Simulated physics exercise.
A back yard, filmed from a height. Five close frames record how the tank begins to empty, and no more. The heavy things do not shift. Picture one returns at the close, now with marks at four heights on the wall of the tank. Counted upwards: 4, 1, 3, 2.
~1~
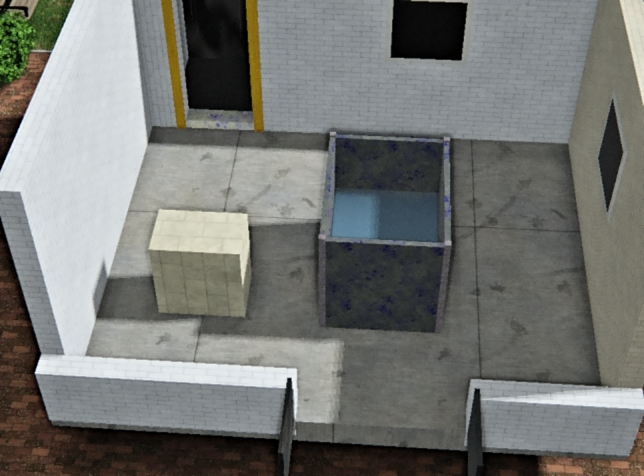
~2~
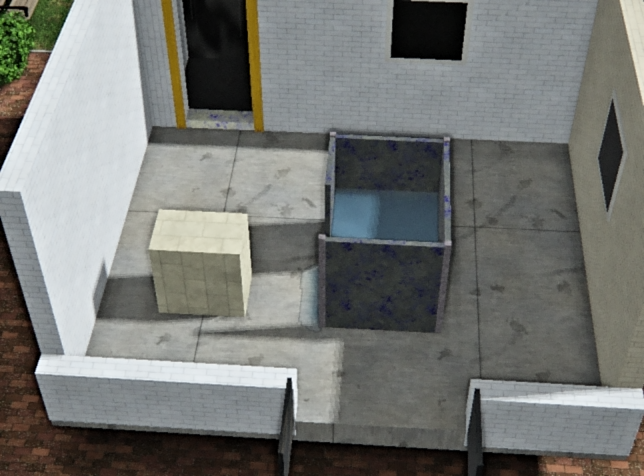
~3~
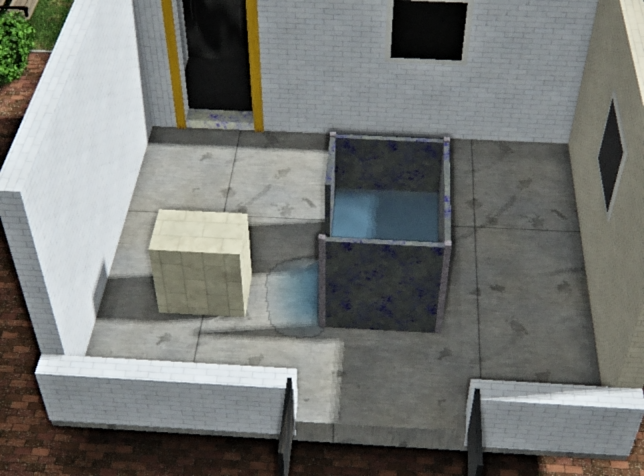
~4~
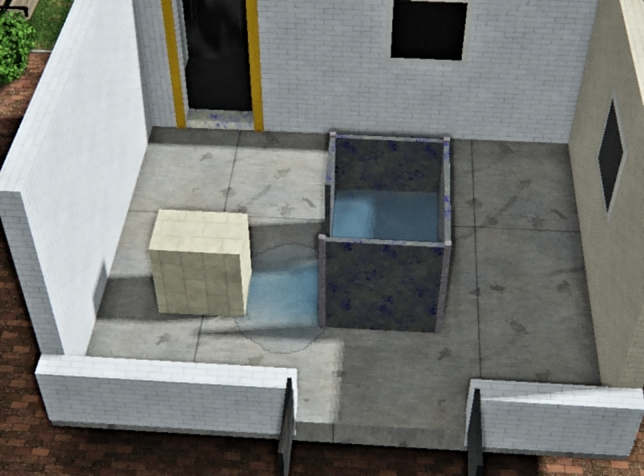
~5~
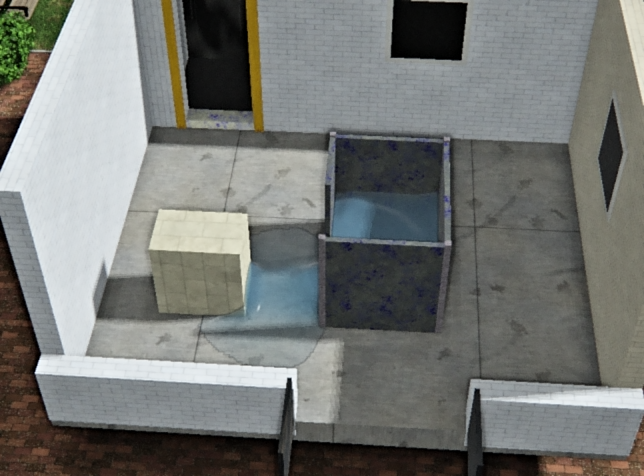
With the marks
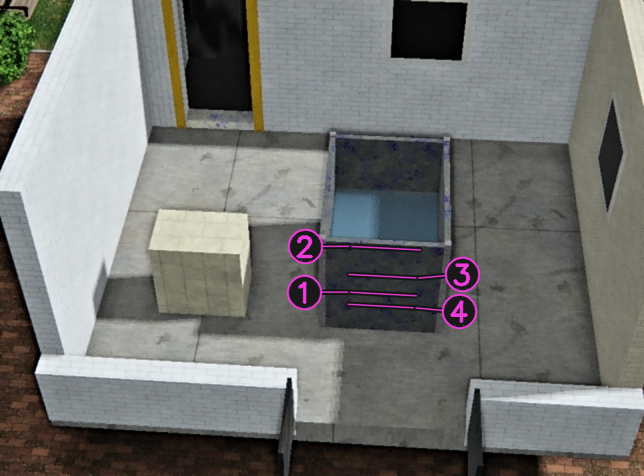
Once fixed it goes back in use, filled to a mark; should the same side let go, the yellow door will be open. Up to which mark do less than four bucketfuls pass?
1 is the one.
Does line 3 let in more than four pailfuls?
Yes, that goes wrong.
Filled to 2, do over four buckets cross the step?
Yes, it does.
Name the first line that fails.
3 it is.
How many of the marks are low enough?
Two of the four.
On the marked copy, 1 at (382, 293); 2 at (384, 248); 3 at (383, 276); 4 at (381, 306); from the bottom up 4, 1, 3, 2.
With 1, a bucket or two gets in.
With 2, dozens of bucketfuls pour in.
With 3, about 12 bucketfuls get in.
With 4, nothing gets over.
